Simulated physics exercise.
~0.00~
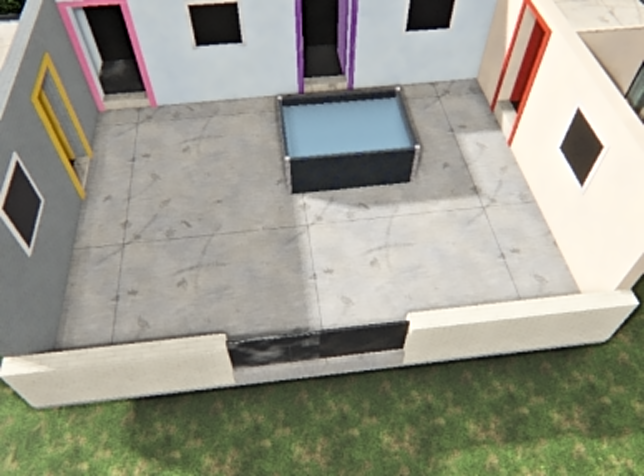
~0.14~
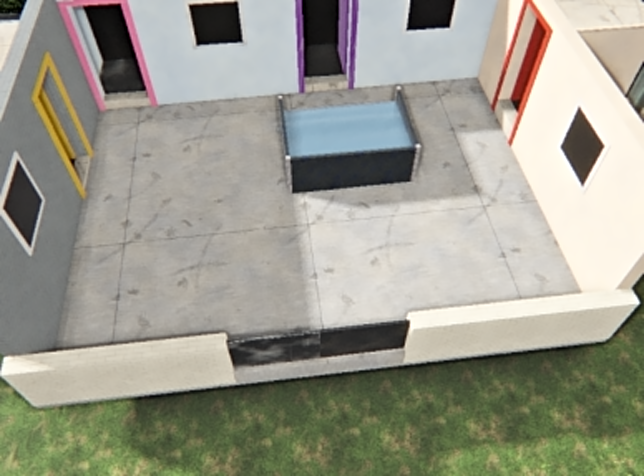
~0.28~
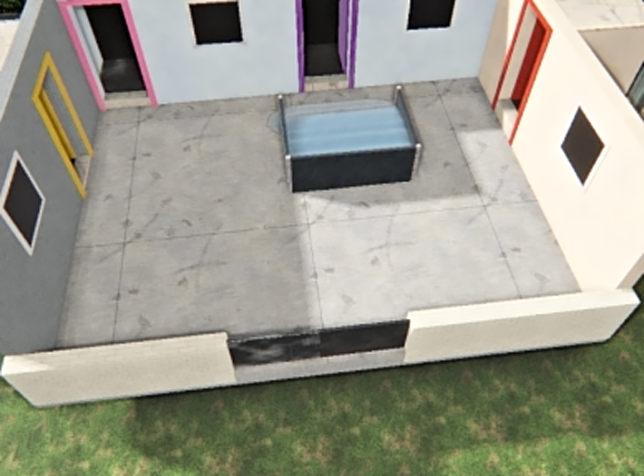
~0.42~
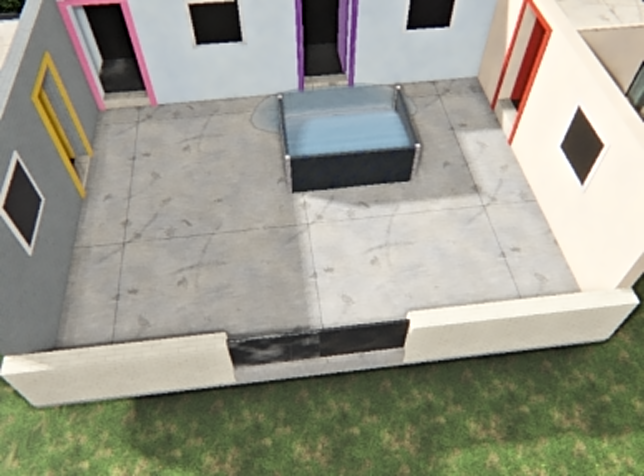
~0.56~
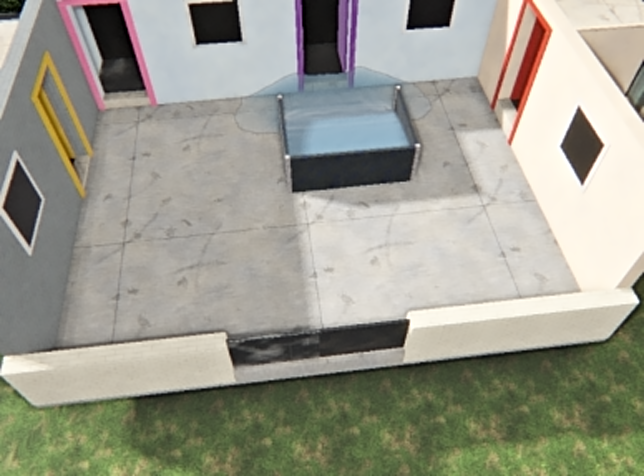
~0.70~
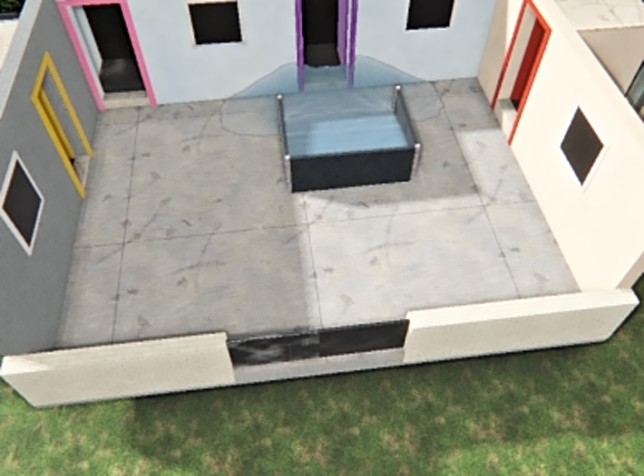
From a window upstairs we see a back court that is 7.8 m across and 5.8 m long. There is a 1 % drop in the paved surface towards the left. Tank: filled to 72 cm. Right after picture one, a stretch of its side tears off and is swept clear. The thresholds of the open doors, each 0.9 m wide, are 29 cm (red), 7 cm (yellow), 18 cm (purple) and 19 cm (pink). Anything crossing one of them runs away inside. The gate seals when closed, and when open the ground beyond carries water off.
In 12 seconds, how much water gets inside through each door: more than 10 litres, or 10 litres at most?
Result: At the red door the amount will stay short of the limit, at the yellow door the amount will climb above the limit, at the purple door the amount will climb above the limit, at the pink door the amount will stay short of the limit.
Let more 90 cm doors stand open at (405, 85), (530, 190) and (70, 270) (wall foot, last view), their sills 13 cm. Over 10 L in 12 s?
Note, doorways in listed order: Goes beyond, stays short, stays short.
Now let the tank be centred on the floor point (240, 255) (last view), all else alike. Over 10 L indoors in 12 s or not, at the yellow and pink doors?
Well, yellow ends up beyond the mark and pink ends up beyond the mark.
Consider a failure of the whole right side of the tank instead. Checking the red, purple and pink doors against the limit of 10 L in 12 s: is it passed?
In that case, red door: More than that, purple door: Less than that, pink door: Less than that.
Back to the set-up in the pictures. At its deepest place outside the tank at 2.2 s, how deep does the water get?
Some 32 cm deep.
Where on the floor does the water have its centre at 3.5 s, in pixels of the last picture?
Roughly (312, 140).
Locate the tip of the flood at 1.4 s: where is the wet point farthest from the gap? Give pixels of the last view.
Near (136, 111).
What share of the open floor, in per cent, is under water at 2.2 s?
Covered: Roughly 30 %.
After 1.4 s water covers 15 % of the floor and is deepest (45 cm) near (307, 96); red door not reached, yellow door not reached, purple door 47 cm at the sill, 173 L in, pink door not reached.
After 2.2 s water covers 30 % of the floor and is deepest (32 cm) near (471, 82); red door 15 cm at the sill, 0 L in, yellow door not reached, purple door 29 cm at the sill, 283 L in, pink door 5 cm at the sill, 0 L in.
After 3.5 s water covers 45 % of the floor and is deepest (20 cm) near (98, 120); red door 14 cm at the sill, 0 L in, yellow door 14 cm at the sill, 24 L in, purple door 12 cm at the sill, 305 L in, pink door 11 cm at the sill, 1 L in.
After 7.0 s water covers 80 % of the floor and is deepest (13 cm) near (274, 353); red door 3 cm at the sill, 0 L in, yellow door 8 cm at the sill, 57 L in, purple door 10 cm at the sill, 306 L in, pink door 8 cm at the sill, 2 L in.
After 12.0 s water covers 95 % of the floor and is deepest (12 cm) near (78, 227); red door 2 cm at the sill, 0 L in, yellow door 5 cm at the sill, 58 L in, purple door 4 cm at the sill, 306 L in, pink door 6 cm at the sill, 2 L in.
